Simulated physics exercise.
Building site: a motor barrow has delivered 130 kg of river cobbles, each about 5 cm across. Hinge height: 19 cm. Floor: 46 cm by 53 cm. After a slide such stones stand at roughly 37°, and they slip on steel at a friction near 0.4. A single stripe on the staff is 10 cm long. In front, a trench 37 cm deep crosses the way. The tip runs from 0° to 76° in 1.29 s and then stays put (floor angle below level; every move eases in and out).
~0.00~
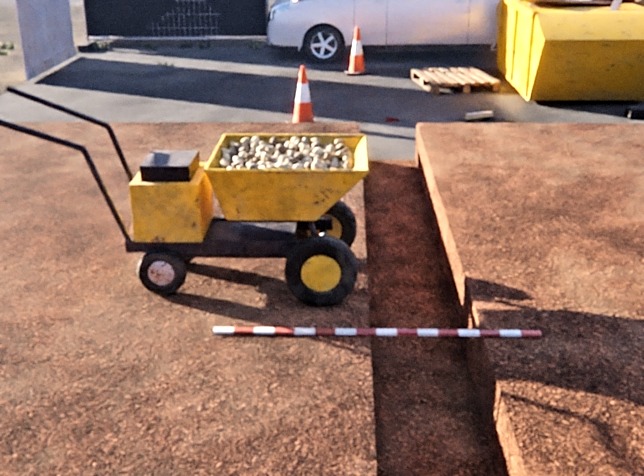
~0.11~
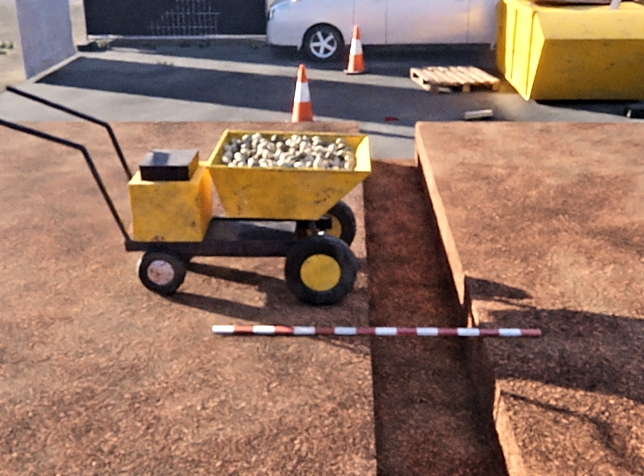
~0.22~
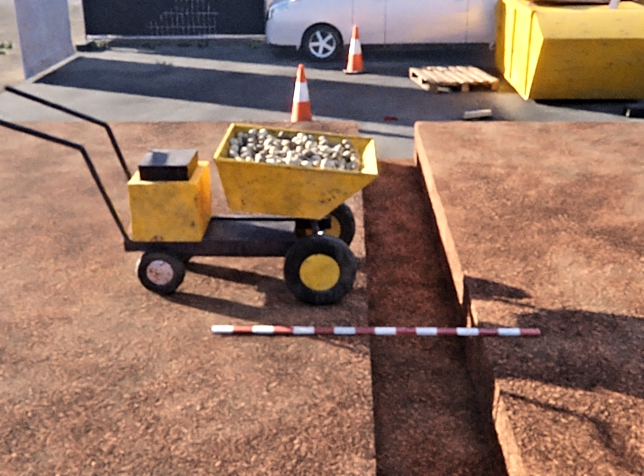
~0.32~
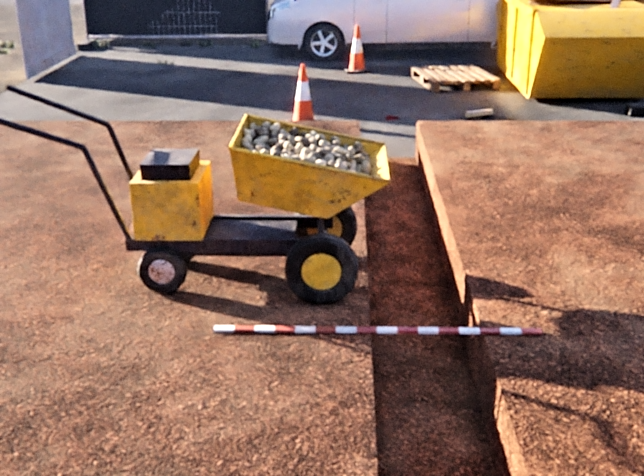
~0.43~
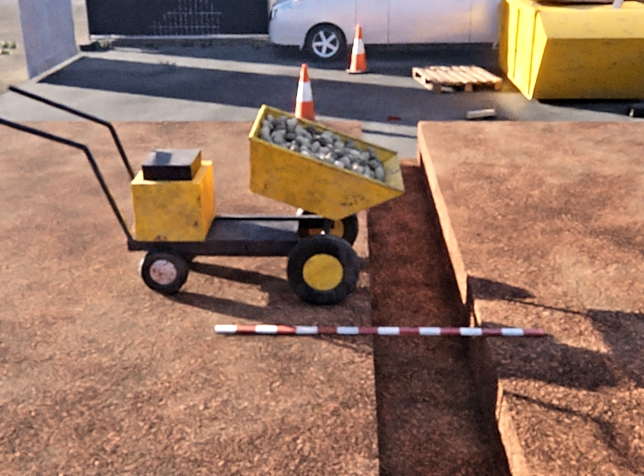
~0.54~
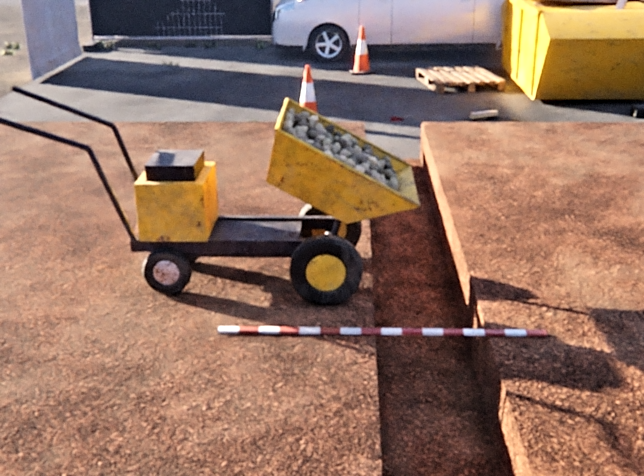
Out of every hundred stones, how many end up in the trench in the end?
Around 68 in every hundred.
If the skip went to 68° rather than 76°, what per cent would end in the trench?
Roughly 60 per cent would end in the trench.
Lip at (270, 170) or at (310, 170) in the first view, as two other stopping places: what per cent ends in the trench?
About 85 per cent from the first spot, about 100 from the second.
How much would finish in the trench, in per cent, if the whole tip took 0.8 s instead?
Something close to 60 per cent.
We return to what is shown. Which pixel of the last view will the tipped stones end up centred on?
(455, 325).
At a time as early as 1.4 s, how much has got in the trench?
40 per cent or so by then.
After 1.0 s the floor is at 64°; 99 % in the skip, 1 % in the trench; the foremost stones are at (447, 239).
After 1.4 s the floor is at 76°; 34 % in the skip, 41 % in the trench, 25 % past the trench; the foremost stones are at (549, 276).
After 1.7 s the floor is at 76°; 5 % in the skip, 63 % in the trench, 33 % past the trench; the foremost stones are at (615, 273).
After 3.7 s the floor is at 76°; 0 % in the skip, 68 % in the trench, 32 % past the trench; the foremost stones are past the picture's edge.
